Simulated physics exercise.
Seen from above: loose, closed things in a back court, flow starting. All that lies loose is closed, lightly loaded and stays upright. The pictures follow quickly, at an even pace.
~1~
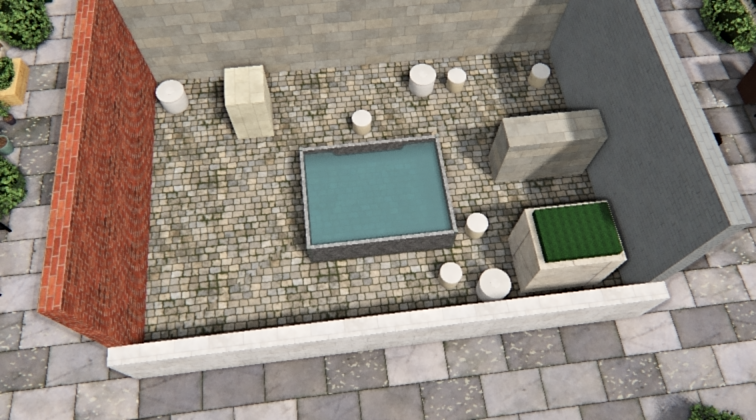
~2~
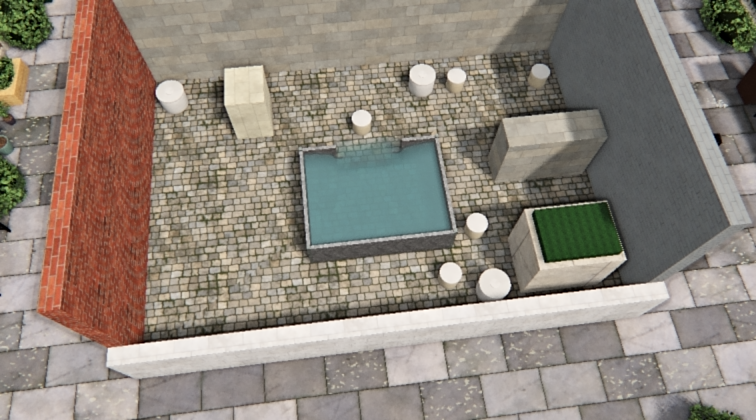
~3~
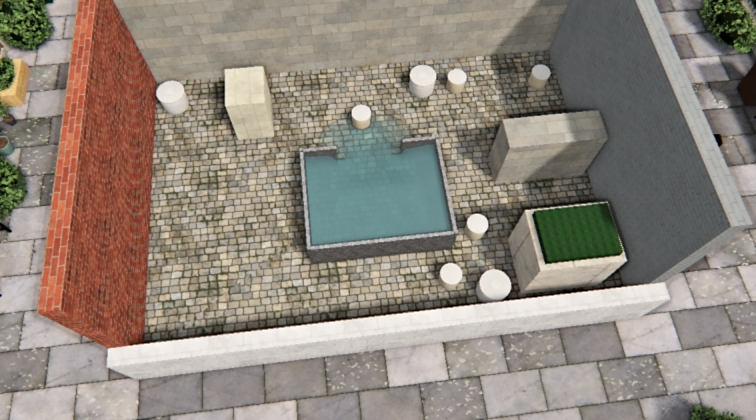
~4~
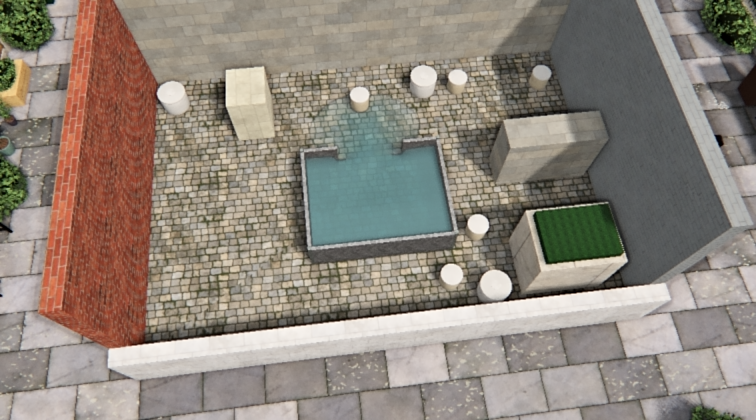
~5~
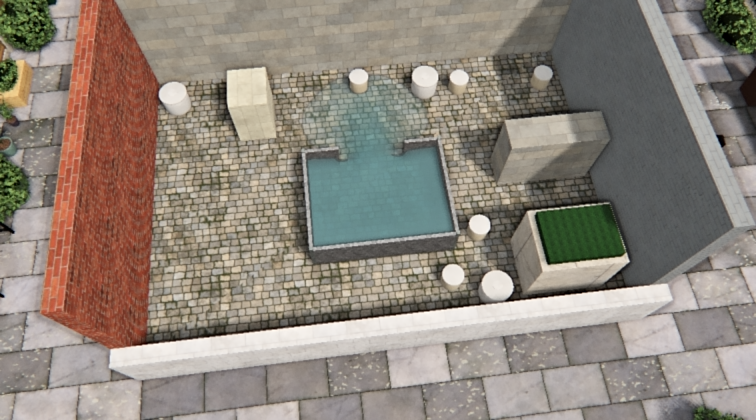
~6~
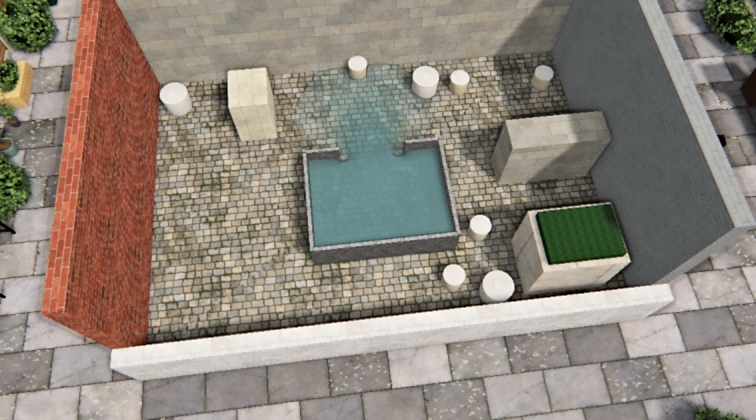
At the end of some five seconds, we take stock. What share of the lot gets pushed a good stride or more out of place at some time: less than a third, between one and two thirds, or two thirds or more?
Between one and two thirds.
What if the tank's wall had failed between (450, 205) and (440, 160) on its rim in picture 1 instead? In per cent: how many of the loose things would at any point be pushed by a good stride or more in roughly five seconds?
Result: Close to 50 %.
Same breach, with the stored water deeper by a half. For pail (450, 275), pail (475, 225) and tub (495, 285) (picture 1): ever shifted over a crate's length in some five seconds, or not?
Well, one by one: Not carried that far, not carried that far, not carried that far.
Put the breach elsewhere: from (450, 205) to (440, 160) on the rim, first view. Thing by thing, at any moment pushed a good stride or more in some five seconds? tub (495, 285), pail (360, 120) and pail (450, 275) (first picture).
Lab note - in sequence: Travelled far enough; did not travel far; travelled far enough.
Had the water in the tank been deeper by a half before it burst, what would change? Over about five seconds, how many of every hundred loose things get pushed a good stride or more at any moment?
Around 60 in a hundred.
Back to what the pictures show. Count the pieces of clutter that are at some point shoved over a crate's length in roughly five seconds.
Tally: 5.
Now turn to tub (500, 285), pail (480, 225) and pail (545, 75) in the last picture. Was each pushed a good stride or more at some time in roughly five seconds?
Short of that, short of that, goes that far.
A moment on, 1 of 8 are well off their spots; 1 afloat.
Next, 3 of 8 are well off their spots; 1 afloat.
Later, 5 of 8 are well off their spots; 4 afloat.
In the end, 5 of 8 are well off their spots, and 5 have been at some point; 4 afloat.
